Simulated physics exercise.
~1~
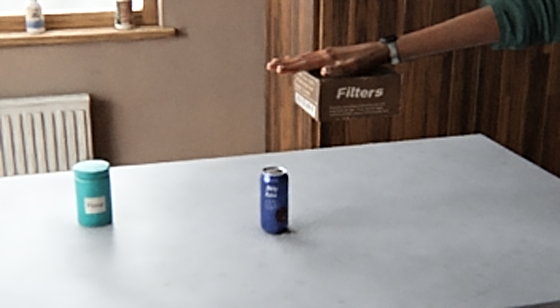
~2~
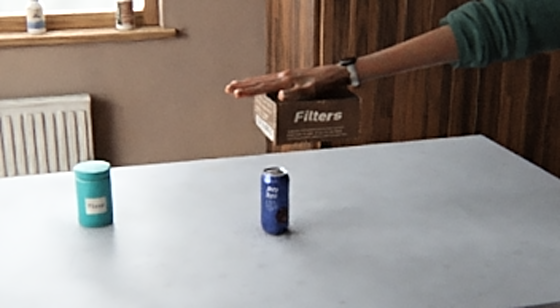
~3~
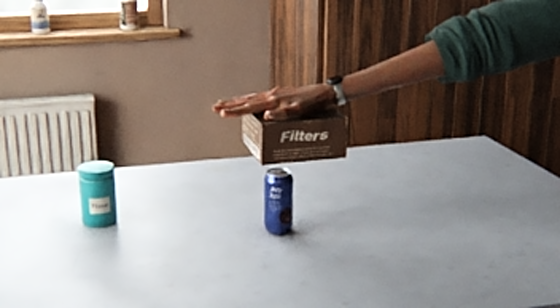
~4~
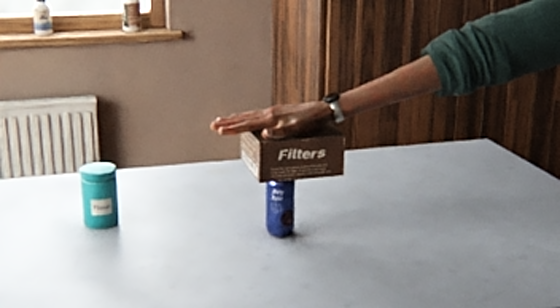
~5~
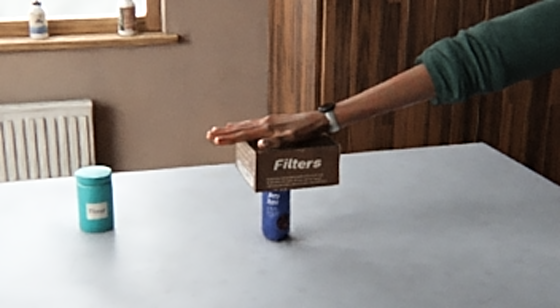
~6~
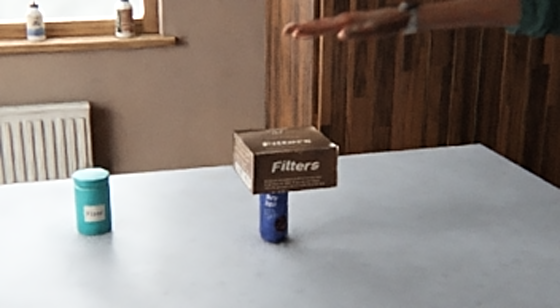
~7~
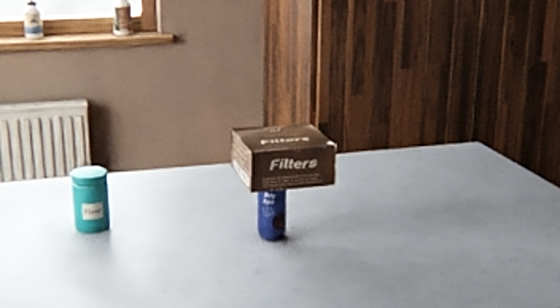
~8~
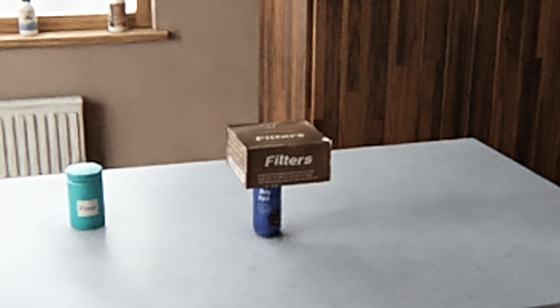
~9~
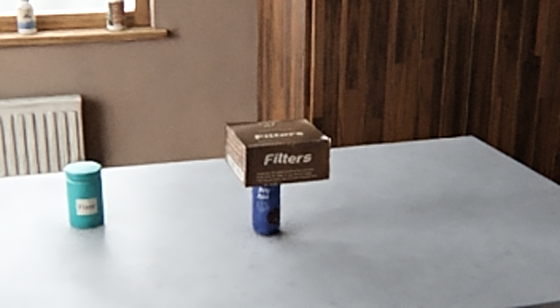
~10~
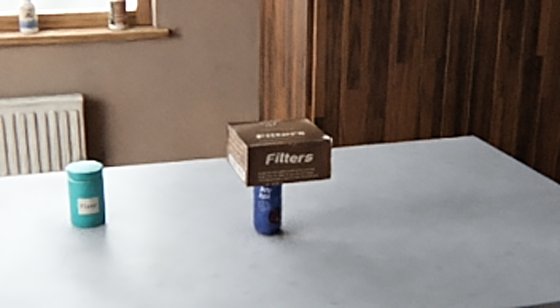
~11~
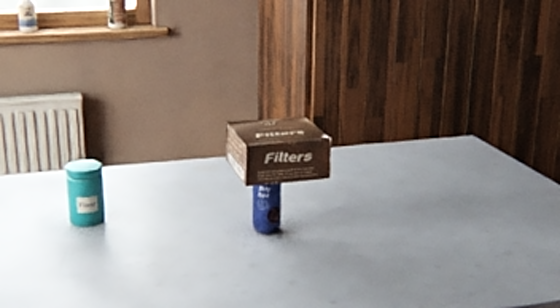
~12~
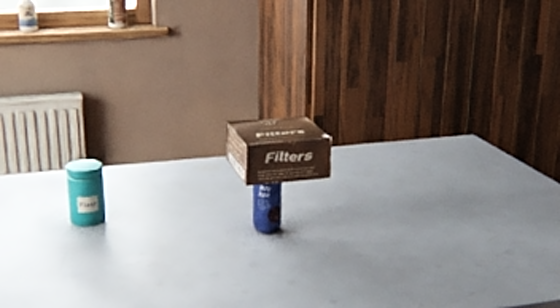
A pale grey tabletop stands in a room with a brown wall, a white radiator and dark wood panelling, seen from slightly above by a gently swaying camera. A turquoise jar sits on the left and a blue can stands near the middle. From the right, a hand in a green sleeve brings in a brown box marked "Filters", moving it left and down until it rests on top of the can. The hand lets go, lifts and draws back out of view to the right. The wide box stays balanced on the can, with the jar still standing beside them.
